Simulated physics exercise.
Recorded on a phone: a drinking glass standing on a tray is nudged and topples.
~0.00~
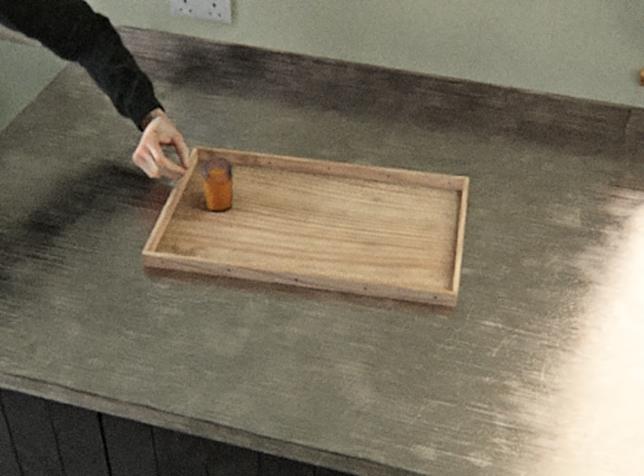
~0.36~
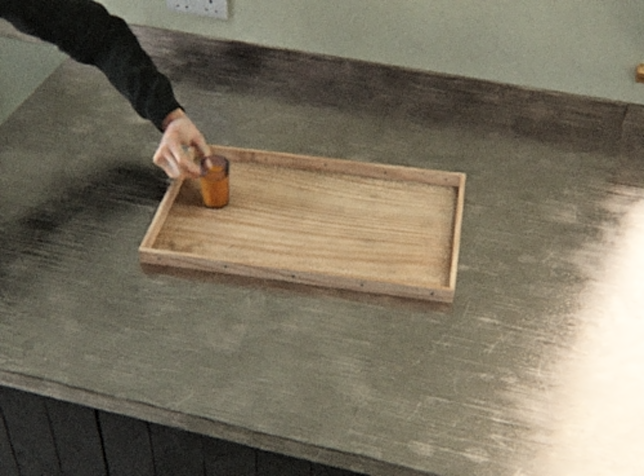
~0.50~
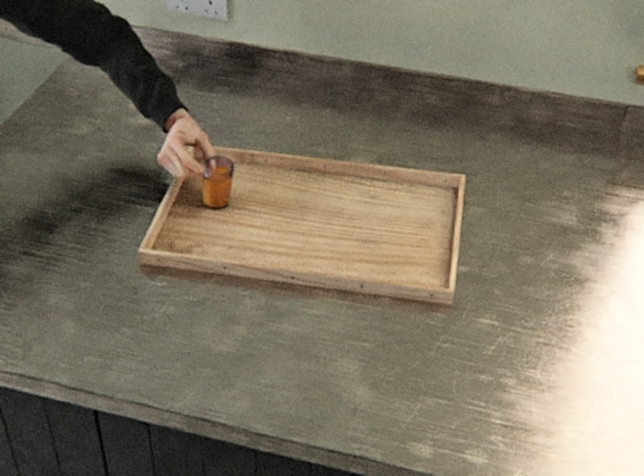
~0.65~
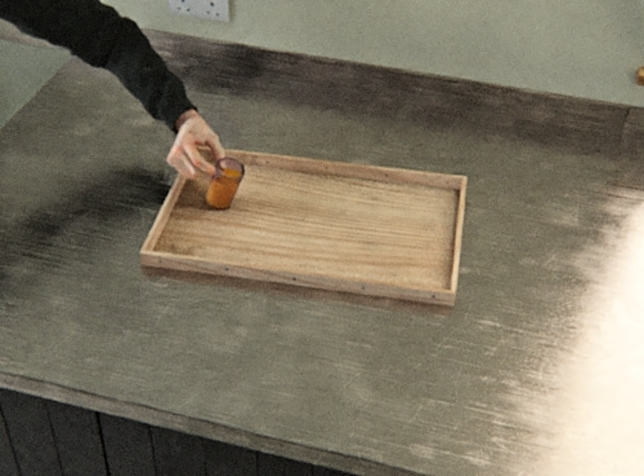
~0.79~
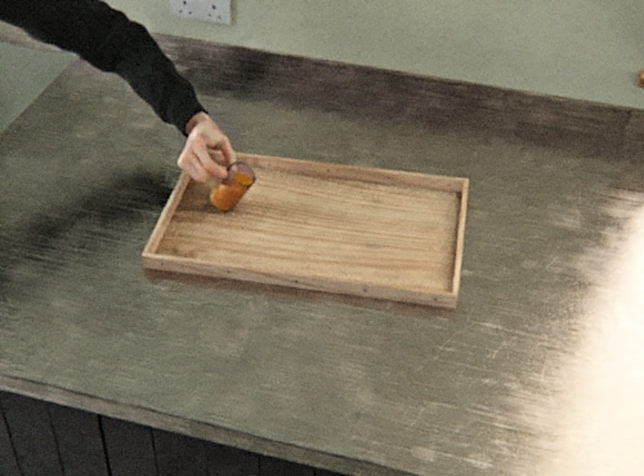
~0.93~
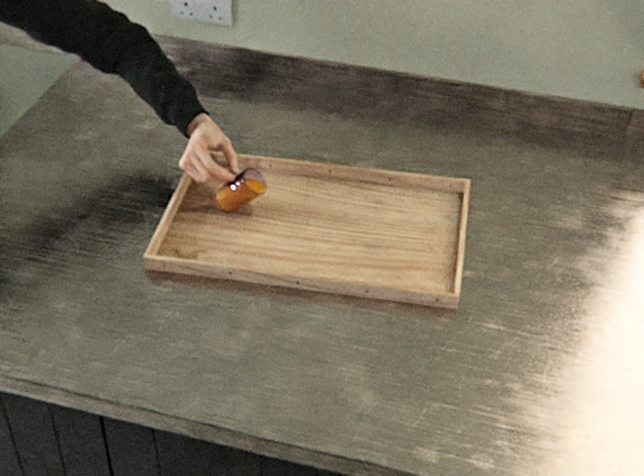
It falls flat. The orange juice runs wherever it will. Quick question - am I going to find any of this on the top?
No, none of it.
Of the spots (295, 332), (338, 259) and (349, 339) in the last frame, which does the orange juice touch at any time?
The opening spot comes out out of the spill, the second in the spill, the closing one out of the spill.
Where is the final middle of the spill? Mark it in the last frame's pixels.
Resting centre: About (387, 239).
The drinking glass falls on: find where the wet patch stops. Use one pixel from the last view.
(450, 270), more or less.
After 1.5 s, the drinking glass lies in the tray; the puddle covers about as much as a plate; all of it is inside the rim.
After 2.3 s, the puddle covers about as much as a tray; all of it is inside the rim.
After 3.6 s, the puddle covers about as much as a tray; all of it is inside the rim.
